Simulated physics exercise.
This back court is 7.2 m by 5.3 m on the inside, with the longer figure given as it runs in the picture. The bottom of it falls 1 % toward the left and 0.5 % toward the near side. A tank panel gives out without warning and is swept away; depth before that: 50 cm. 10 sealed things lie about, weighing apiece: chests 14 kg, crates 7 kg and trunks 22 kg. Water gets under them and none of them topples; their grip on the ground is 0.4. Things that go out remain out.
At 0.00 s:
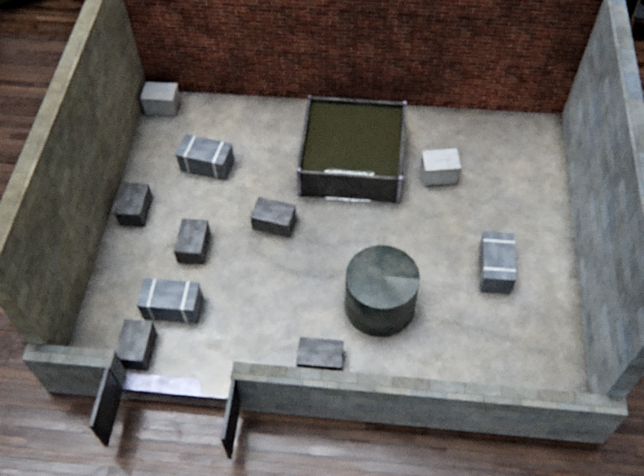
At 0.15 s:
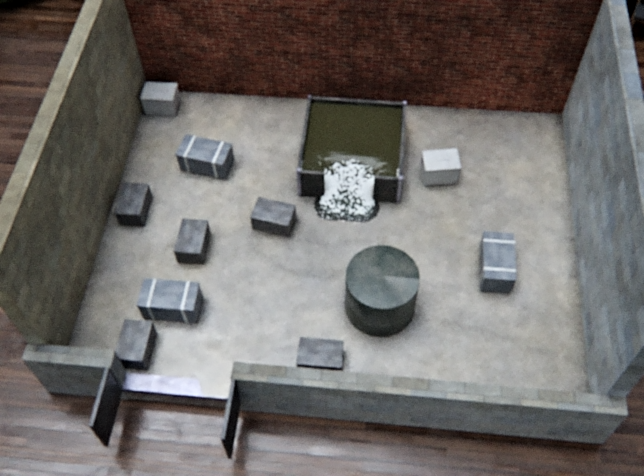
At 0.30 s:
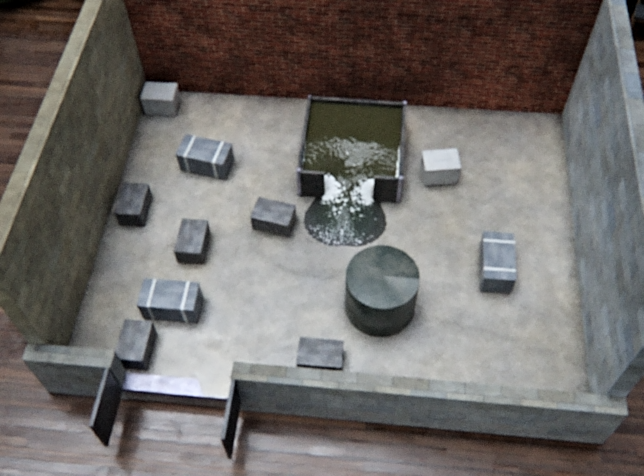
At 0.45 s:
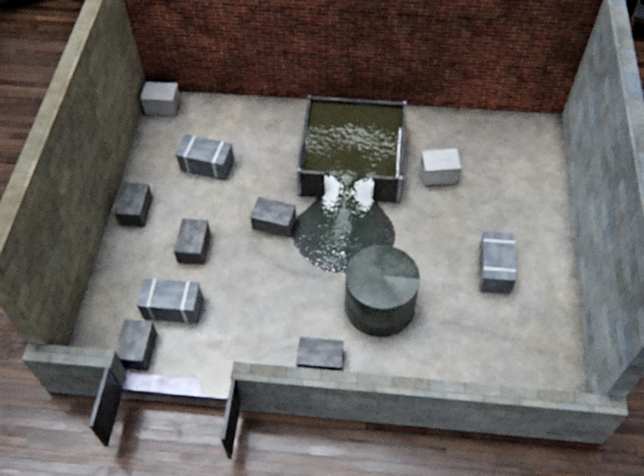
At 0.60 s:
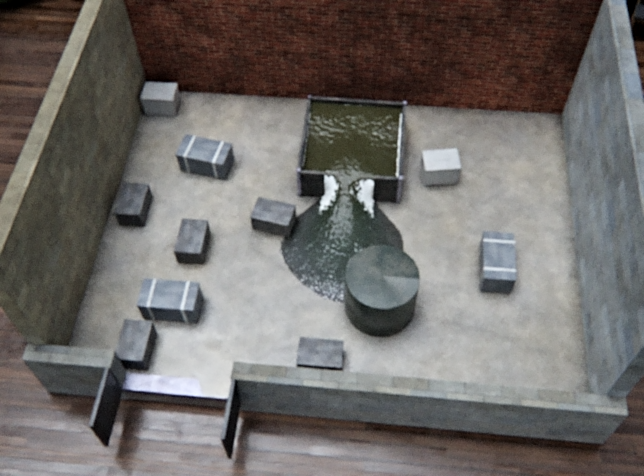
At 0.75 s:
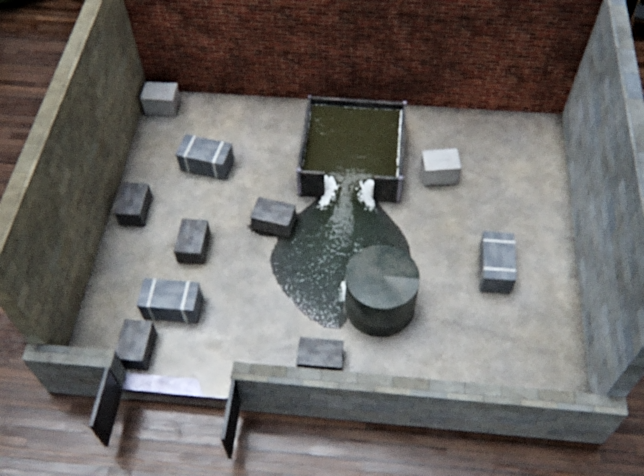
To begin with, a square tank of murky green water stands by the brick wall of a walled court scattered with crates and trunks. Its near side opens and white, foaming water gushes onto the floor, then spreads in a dark, widening pool that reaches the round green drum, while the boxes stay put.
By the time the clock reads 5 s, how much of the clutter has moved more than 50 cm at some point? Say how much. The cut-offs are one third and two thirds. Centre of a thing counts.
It will be a small part, under one third.
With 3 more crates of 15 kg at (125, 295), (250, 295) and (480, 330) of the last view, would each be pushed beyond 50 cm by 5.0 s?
In that order: Less, more, less.
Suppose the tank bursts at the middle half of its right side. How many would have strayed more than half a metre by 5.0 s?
Result: 1.
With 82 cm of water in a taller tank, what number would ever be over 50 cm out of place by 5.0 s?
5.
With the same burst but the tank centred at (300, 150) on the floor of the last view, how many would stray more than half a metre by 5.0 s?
The answer would then be 3.
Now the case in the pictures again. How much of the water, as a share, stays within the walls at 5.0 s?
About 82 in a hundred parts of the water.
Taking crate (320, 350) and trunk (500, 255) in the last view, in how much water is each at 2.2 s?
Close to 7 and 3 centimetres.
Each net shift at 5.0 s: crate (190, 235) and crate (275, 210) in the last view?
Respectively, 0 centimetres and 20 centimetres.
After 1.1 s 0 of 10 are over 50 cm from their spots; 0 afloat.
After 2.2 s 0 of 10 are over 50 cm from their spots; 0 afloat.
After 3.5 s 1 of 10 are over 50 cm from their spots; 0 afloat.
After 5.0 s 2 of 10 are over 50 cm from their spots, and 2 have been at some point; 0 afloat.
